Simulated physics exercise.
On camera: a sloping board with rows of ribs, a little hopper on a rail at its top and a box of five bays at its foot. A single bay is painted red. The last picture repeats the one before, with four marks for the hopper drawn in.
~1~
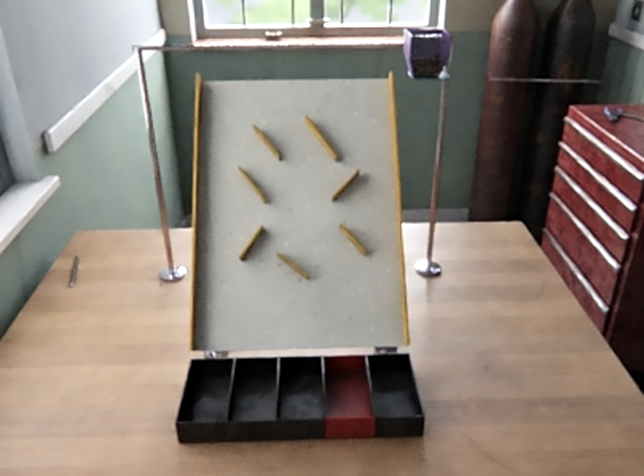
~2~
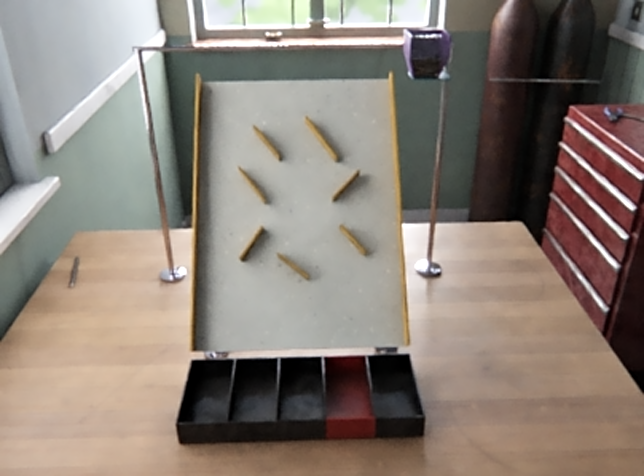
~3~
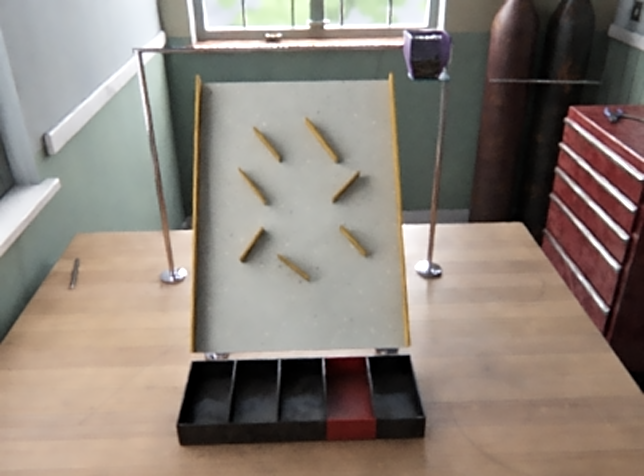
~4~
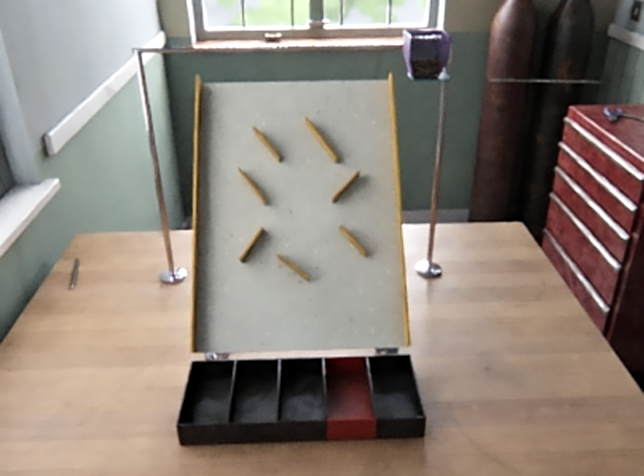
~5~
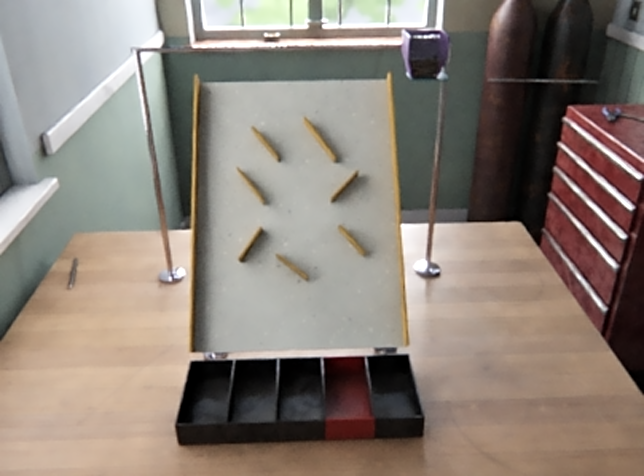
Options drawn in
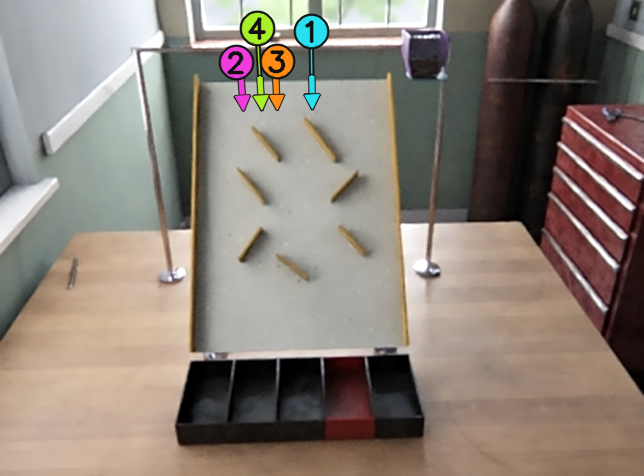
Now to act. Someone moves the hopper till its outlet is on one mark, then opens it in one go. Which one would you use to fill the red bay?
3.
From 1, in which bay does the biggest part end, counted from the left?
It is the fourth one.
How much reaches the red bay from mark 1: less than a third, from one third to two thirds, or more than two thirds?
Mark 1 gives from one third to two thirds.
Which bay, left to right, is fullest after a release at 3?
The fourth.
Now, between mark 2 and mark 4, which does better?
4.
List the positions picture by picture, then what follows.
Hopper at (423, 68), black beans, door shut, in the first frame.
Ribs (254, 126) to (280, 156), (306, 116) to (337, 157), (238, 166) to (265, 200), in the second frame.
Ribs (333, 199) to (359, 171), (240, 260) to (263, 227), (341, 225) to (366, 253), in the third frame.
Ribs (278, 255) to (308, 278), in the fourth frame.
Red bay at (350, 427), number 4 of 5 from the left, in the fifth frame.
On the marked copy, mark 1 meets the board at (312, 103); mark 2 meets the board at (243, 105); mark 3 meets the board at (276, 104); mark 4 meets the board at (261, 104).
Choosing 1, about half in the red bay, about half in other bays.
Choosing 2, about a third in the red bay, about half in other bays, a small part held on the board, a small part outside the box.
Choosing 3, most in the red bay, a small part in other bays.
Choosing 4, most in the red bay, about a quarter in other bays, a stray few outside the box.
